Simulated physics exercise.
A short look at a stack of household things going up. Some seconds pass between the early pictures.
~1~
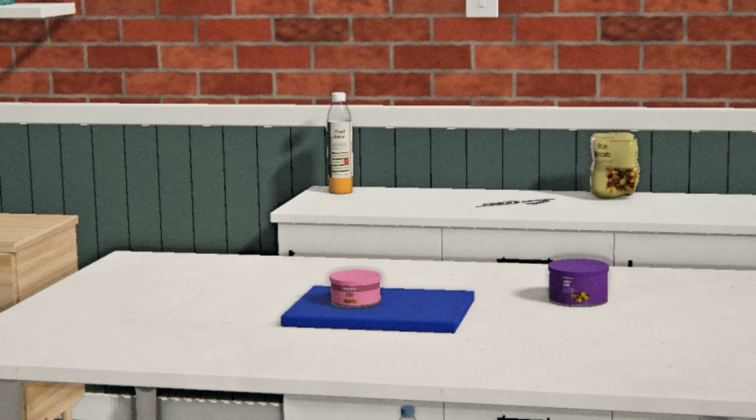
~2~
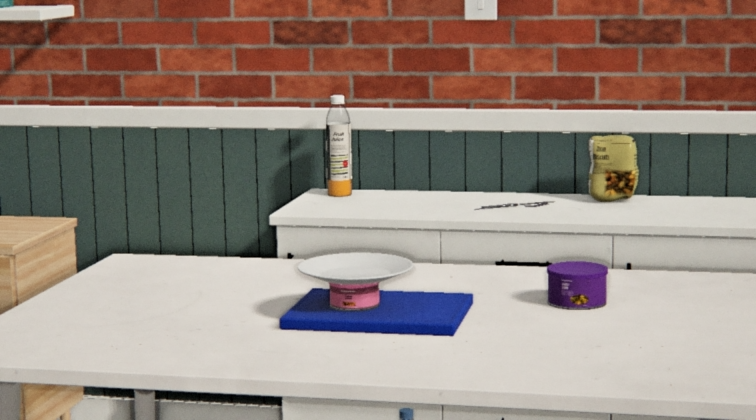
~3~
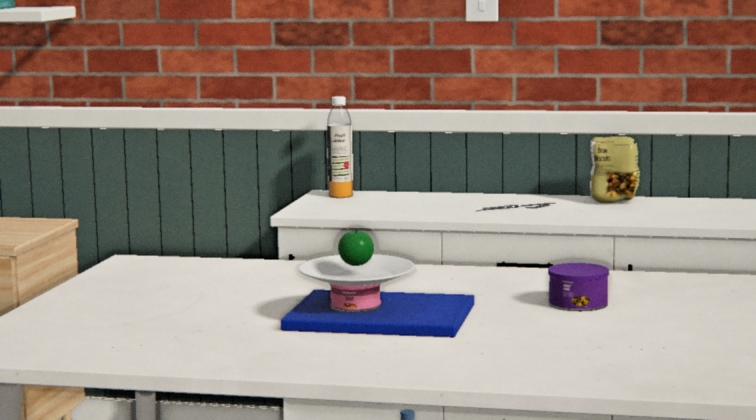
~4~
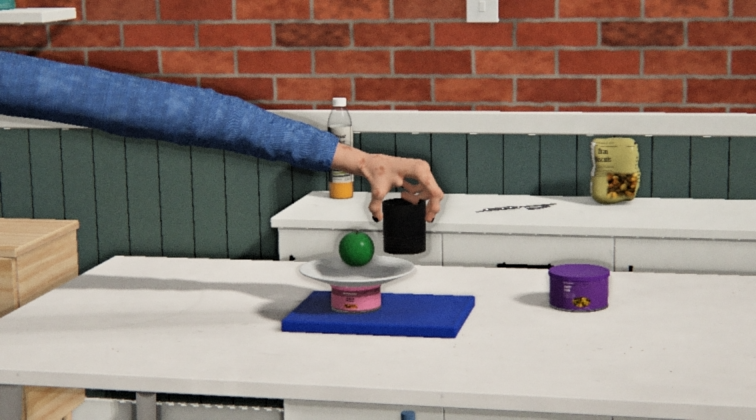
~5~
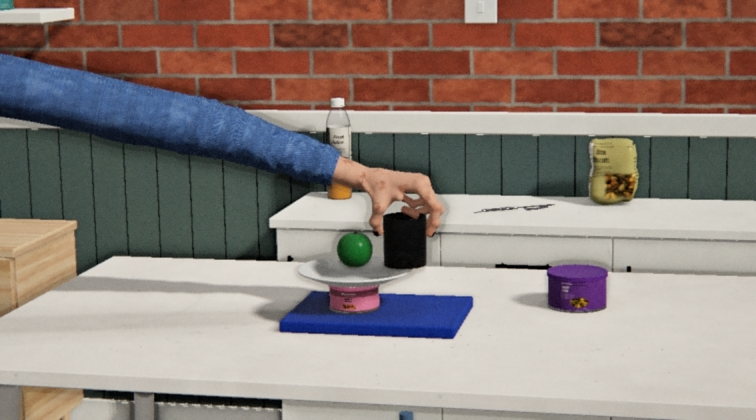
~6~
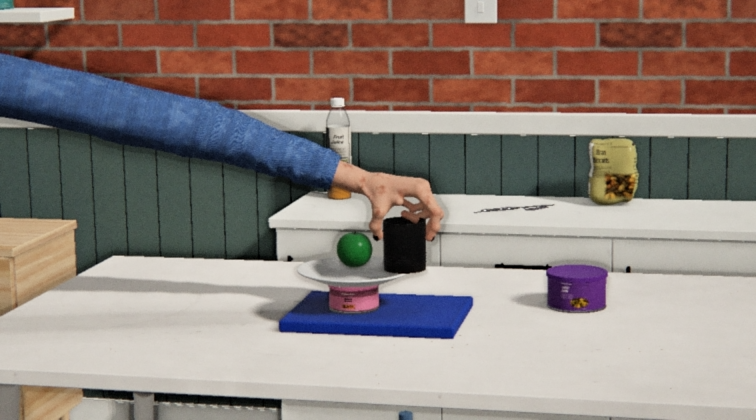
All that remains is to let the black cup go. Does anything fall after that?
As it turns out, it stays up.
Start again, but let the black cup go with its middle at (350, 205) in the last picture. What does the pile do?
Then it loses its balance.
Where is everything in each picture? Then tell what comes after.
The last thing is not in view yet; purple tub (578, 283), in the first picture.
The last thing is not in view yet; blue tray (379, 311), in the second picture.
The last thing is not in view yet; white plate (357, 272), in the third picture.
On its way; black cup (404, 226); pink tub (356, 294), in the fourth picture.
On its way; black cup (405, 240); green apple (355, 250), in the fifth picture.
In place under the hand; black cup (405, 245); purple tub (577, 289), in the sixth picture.
Then, 0.30 s after the last picture, nothing has stirred.
Then, 0.70 s after the last picture, black cup resting near (405, 245).
At rest, all 6 in place. Seen from the same camera at the end, black cup near (405, 245). The pile holds.
